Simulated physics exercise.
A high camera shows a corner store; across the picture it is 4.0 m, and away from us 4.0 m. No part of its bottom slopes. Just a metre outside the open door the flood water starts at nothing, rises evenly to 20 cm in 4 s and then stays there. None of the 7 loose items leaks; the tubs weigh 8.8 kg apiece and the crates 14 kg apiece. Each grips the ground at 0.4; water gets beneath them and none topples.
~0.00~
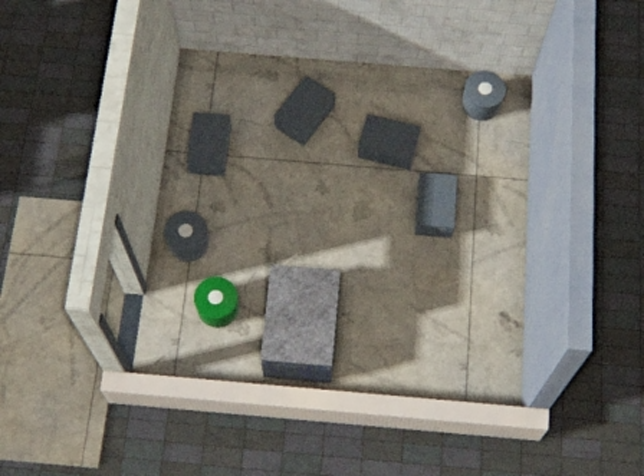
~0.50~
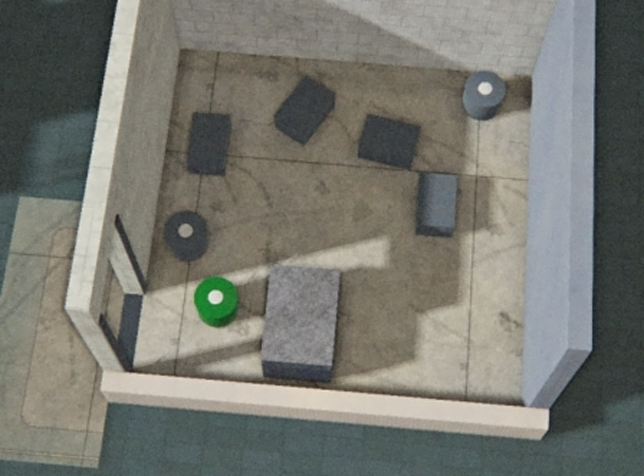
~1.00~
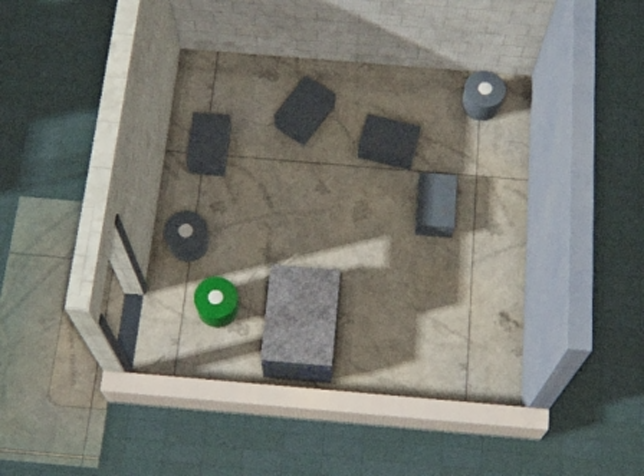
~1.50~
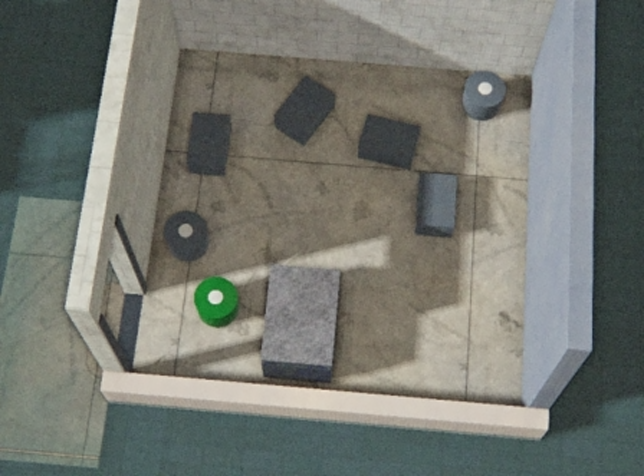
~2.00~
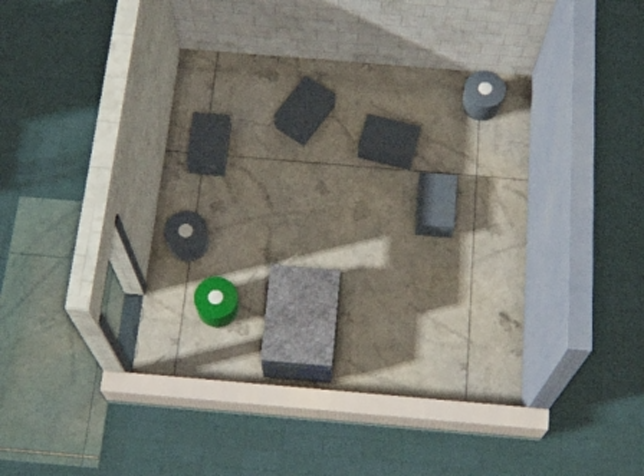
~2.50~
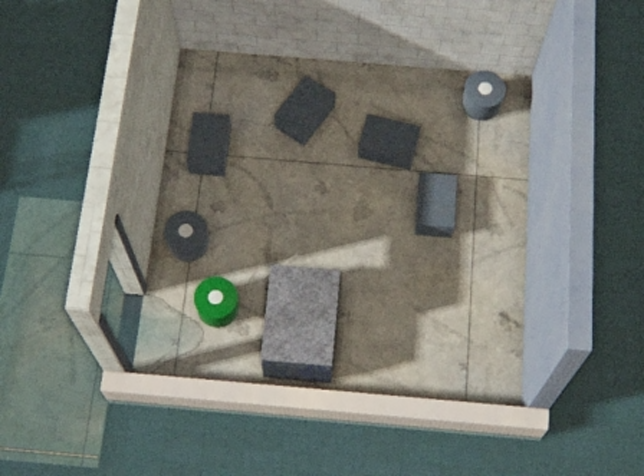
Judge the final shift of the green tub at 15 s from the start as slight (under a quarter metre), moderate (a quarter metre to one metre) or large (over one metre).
Result: A large displacement.
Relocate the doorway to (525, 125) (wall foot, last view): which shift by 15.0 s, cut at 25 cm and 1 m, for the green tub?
Outcome - green tub: Short shift.
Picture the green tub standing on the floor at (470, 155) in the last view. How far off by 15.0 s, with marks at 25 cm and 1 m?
So it journeys a long way.
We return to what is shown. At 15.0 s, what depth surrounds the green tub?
I'd say around 8 cm.
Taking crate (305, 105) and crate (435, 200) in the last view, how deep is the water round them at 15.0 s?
Depth approx. 11 cm / 5 cm.
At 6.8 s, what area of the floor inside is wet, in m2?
Near 10.0 m2 in all.
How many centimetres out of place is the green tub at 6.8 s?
It is about 200 cm out of place by then.
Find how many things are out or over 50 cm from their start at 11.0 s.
Result: 2.
After 3.5 s the green tub is near (223, 295), 0.1 m from its start, aground; 0 afloat.
After 6.8 s the green tub is near (275, 138), 1.9 m from its start, aground; 0 afloat.
After 11.0 s the green tub is near (193, 61), 2.7 m from its start, afloat; 4 afloat.
After 15.0 s the green tub is near (250, 159), 1.6 m from its start, afloat; 6 afloat.
